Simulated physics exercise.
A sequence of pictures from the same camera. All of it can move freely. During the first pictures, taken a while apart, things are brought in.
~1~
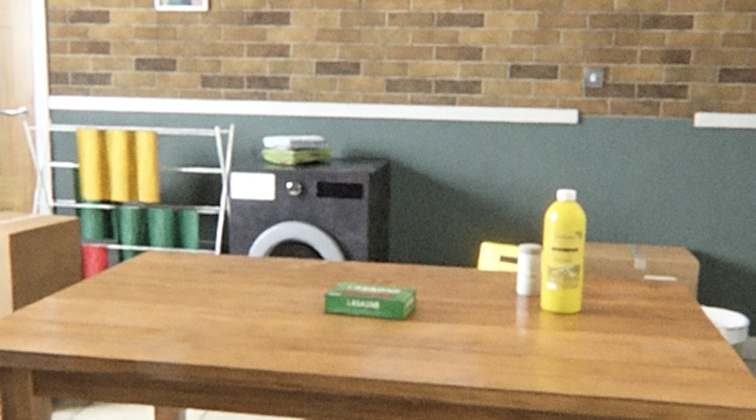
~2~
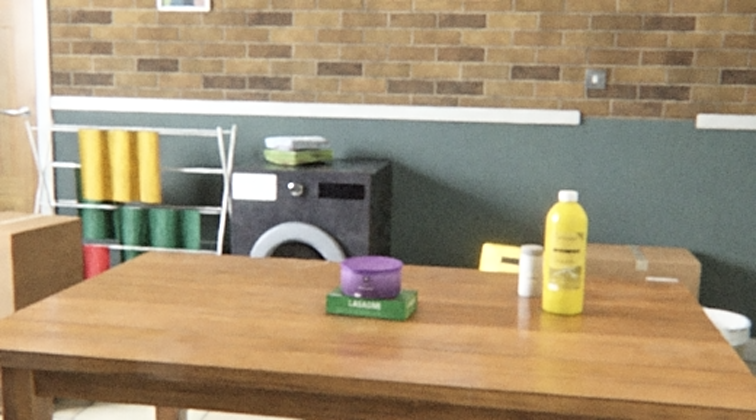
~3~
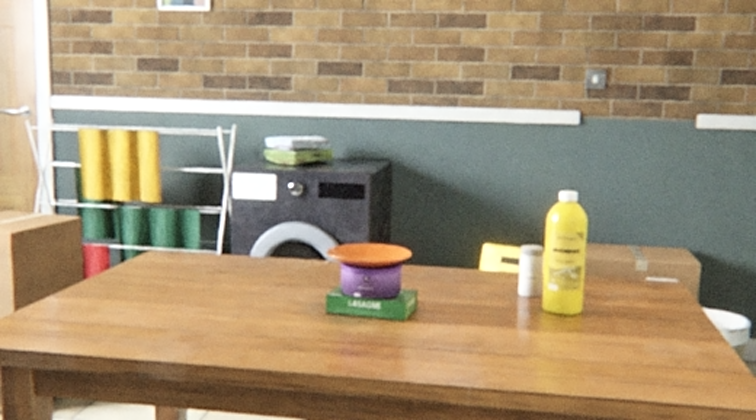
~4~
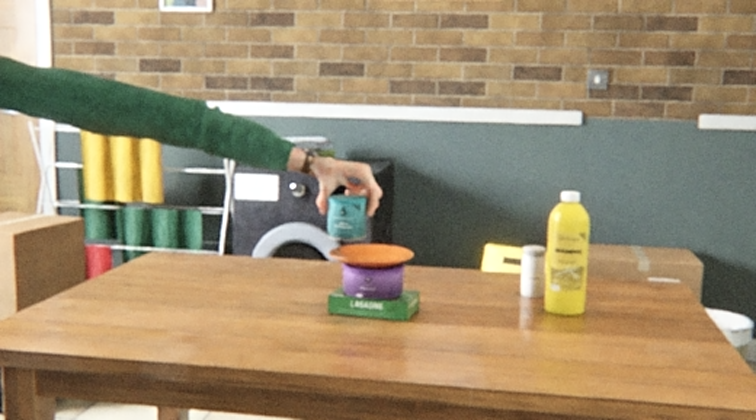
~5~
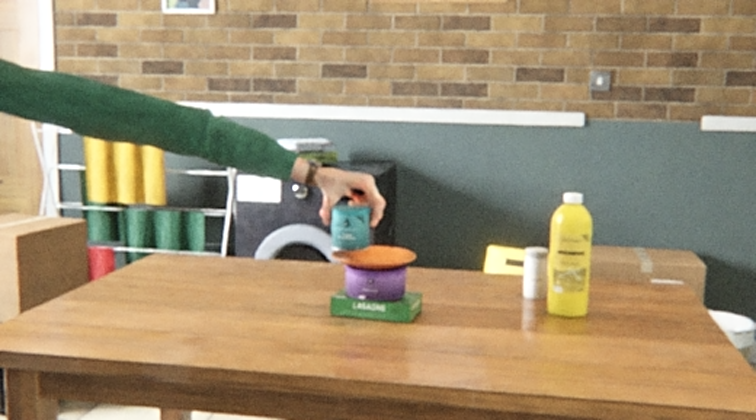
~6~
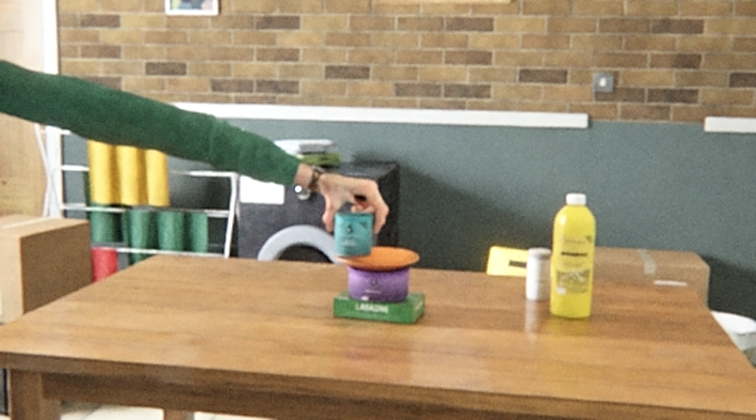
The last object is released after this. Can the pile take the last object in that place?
Firm.
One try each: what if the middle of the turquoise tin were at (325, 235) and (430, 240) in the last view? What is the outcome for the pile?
Well, on the first go it tumbles down, and on the second it tumbles down.
Then, 0.60 s after the last picture, nothing has stirred.
Then, 1.60 s after the last picture, turquoise tin resting near (353, 235).
At rest, all 6 in place. Seen from the same camera at the end, turquoise tin near (352, 235). The pile holds.
